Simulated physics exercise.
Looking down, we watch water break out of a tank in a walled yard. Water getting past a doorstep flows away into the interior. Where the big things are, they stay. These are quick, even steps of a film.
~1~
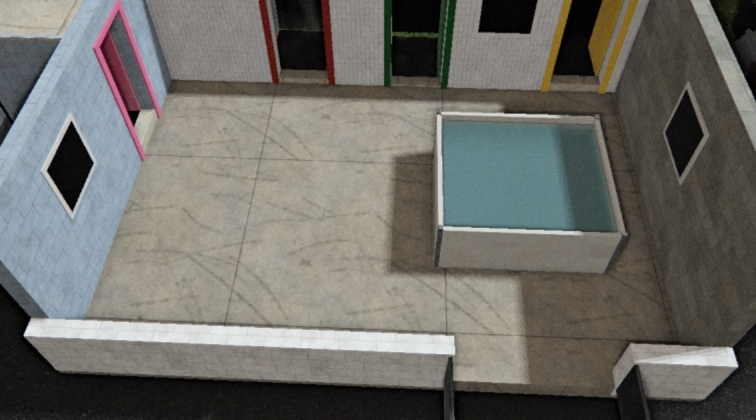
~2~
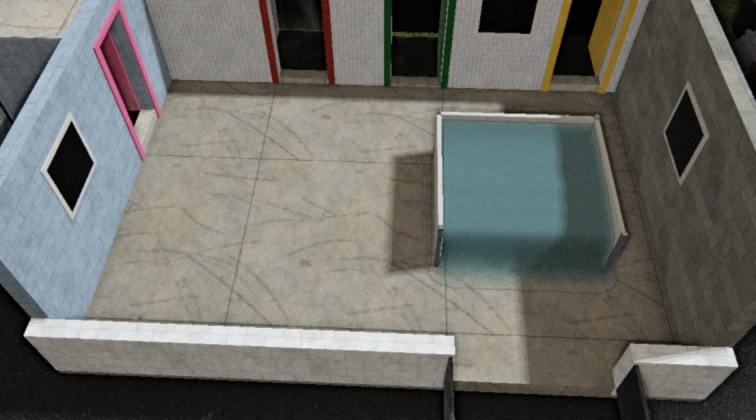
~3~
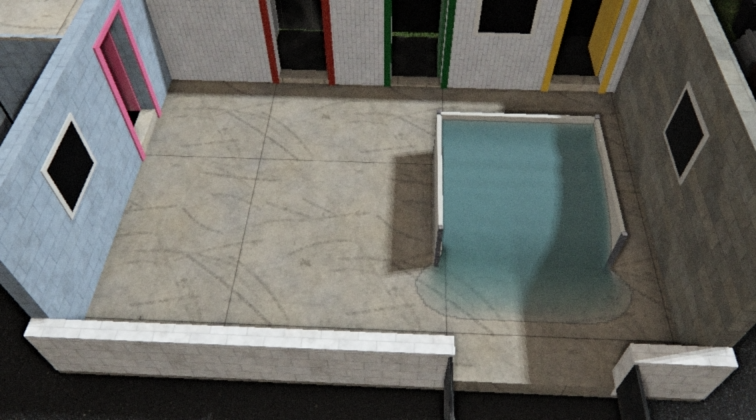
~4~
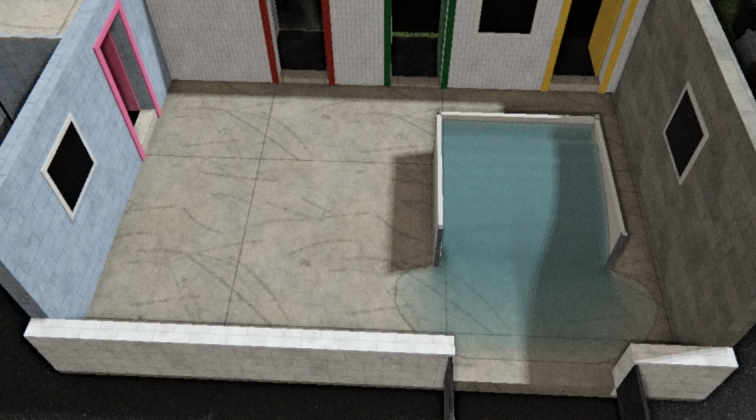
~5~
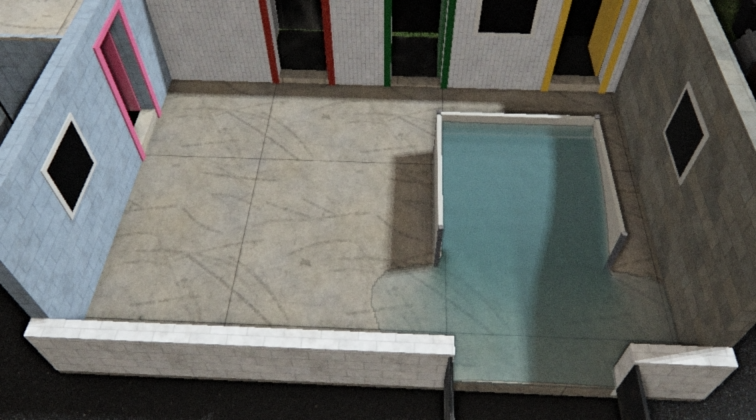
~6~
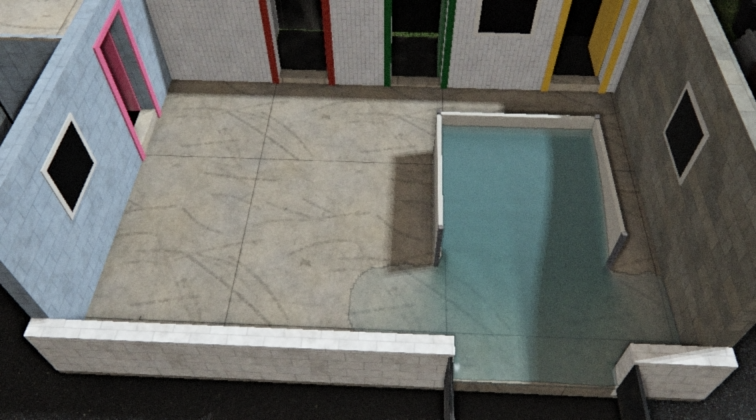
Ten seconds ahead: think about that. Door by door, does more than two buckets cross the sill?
In the end yellow door: Two buckets at most, green door: Two buckets at most, pink door: Two buckets at most, red door: Two buckets at most.
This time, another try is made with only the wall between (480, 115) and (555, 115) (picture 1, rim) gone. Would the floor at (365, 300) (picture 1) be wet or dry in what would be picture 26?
Verdict: Not flooded.
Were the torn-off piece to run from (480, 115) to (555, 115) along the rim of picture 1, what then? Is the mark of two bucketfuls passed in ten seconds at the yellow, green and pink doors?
Result - yellow: Above the limit; green: Above the limit; pink: Below the limit.
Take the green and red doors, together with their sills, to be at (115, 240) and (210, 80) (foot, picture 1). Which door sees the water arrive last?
It's the red door.
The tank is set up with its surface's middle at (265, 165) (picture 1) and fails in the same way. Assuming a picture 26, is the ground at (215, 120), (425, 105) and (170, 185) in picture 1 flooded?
Check in sequence: Soaked through, still parched, soaked through.
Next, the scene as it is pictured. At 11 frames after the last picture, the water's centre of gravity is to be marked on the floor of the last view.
That puts it at around (505, 265).
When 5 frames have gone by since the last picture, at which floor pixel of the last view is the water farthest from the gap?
The front tops out at about (224, 353).
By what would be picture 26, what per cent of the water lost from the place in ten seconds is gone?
Approximately 75 %.
A moment on, water covers 20 % of the floor; the yellow door not reached, the green door not reached, the pink door not reached, the red door not reached.
Next, water covers 30 % of the floor; the yellow door not reached, the green door not reached, the pink door not reached, the red door not reached.
Then, water covers 50 % of the floor; the yellow door wet at the sill, nothing in, the green door not reached, the pink door not reached, the red door not reached.
Later, water covers 70 % of the floor; the yellow door under two buckets in, the green door wet at the sill, nothing in, the pink door wet at the sill, nothing in, the red door not reached.
In the end, water covers 90 % of the floor; the yellow door under two buckets in, the green door wet at the sill, nothing in, the pink door wet at the sill, nothing in, the red door wet at the sill, nothing in.
